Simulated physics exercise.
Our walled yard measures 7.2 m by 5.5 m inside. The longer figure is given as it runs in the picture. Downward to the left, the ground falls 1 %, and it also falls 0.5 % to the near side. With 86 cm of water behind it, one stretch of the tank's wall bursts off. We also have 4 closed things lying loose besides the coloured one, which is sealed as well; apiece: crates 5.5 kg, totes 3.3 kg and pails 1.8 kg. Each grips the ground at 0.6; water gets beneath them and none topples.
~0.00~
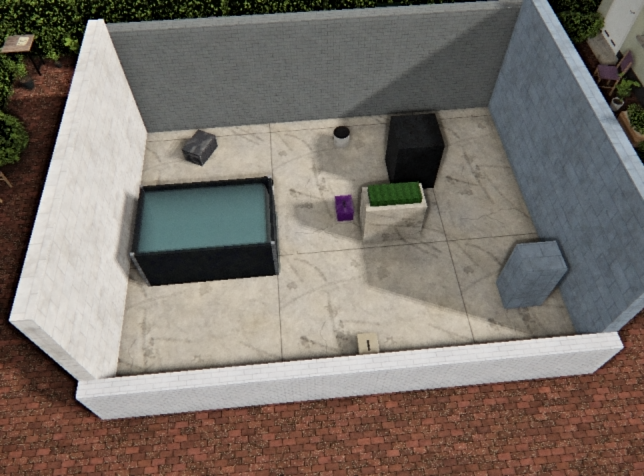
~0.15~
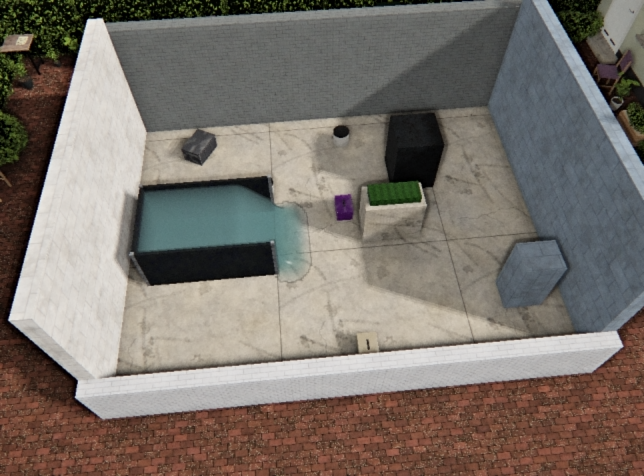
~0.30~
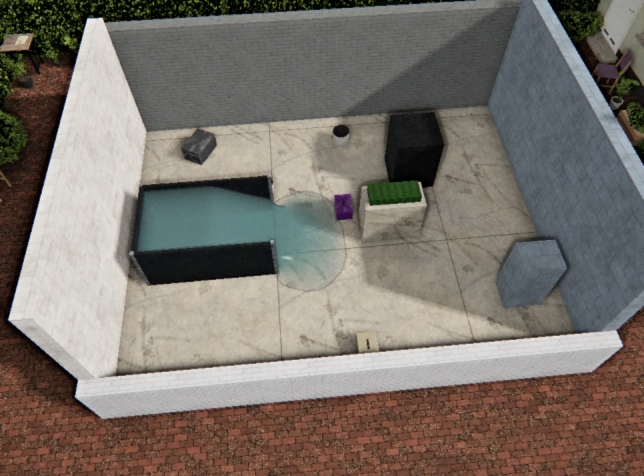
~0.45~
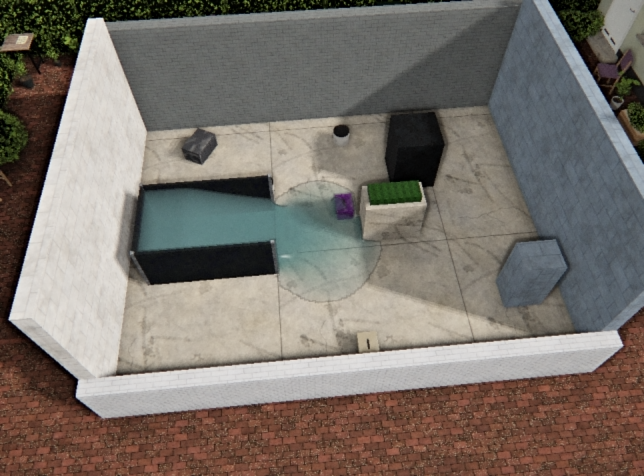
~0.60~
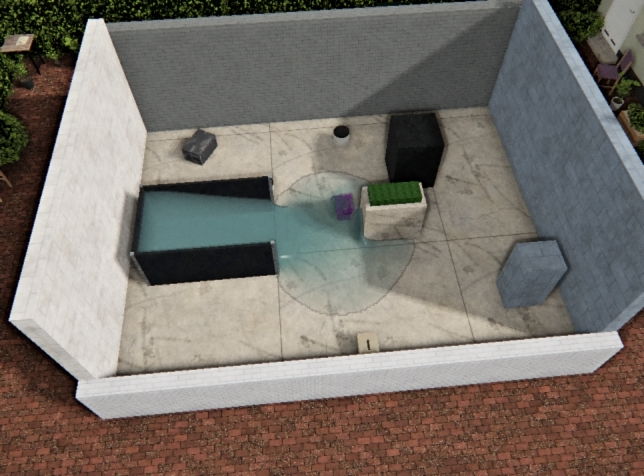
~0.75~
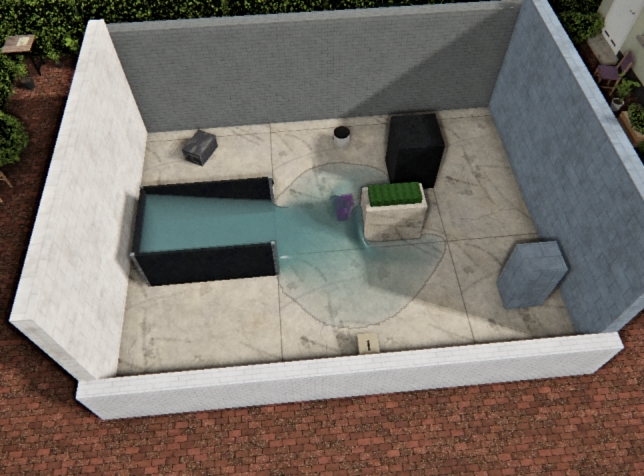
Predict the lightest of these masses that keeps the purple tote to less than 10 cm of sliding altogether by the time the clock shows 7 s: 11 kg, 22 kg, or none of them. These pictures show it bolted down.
Most likely both picks fail.
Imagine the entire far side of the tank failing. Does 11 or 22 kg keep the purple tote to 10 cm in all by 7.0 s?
So the heavier choice alone.
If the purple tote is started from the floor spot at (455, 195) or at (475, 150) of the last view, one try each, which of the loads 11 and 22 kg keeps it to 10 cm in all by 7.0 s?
In that order: Both fail; just the heavier works.
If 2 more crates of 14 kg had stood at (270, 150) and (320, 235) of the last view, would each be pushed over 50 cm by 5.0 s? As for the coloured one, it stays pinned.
One after the other: Does not reach it, then goes beyond it.
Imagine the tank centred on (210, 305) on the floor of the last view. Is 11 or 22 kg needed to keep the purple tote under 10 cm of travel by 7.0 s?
Lab note - in that case: No option works.
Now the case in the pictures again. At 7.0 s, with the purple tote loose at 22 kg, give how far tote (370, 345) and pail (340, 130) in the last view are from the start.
In turn: 150 cm, 200 cm.
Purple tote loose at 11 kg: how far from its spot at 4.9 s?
I'd put it at about 250 cm.
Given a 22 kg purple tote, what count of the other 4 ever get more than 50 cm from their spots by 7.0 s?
That comes to 3.
After 1.4 s the purple tote would be 177 cm from its start with 11 kg and 88 cm from its start with 22 kg; 12 cm of water round it then.
After 3.1 s the purple tote would be 308 cm from its start with 11 kg and 113 cm from its start with 22 kg; 8 cm of water round it then.
After 4.9 s the purple tote would be 245 cm from its start with 11 kg and 74 cm from its start with 22 kg; 13 cm of water round it then.
After 7.0 s the purple tote would be 207 cm from its start with 11 kg and 50 cm from its start with 22 kg; 6 cm of water round it then.
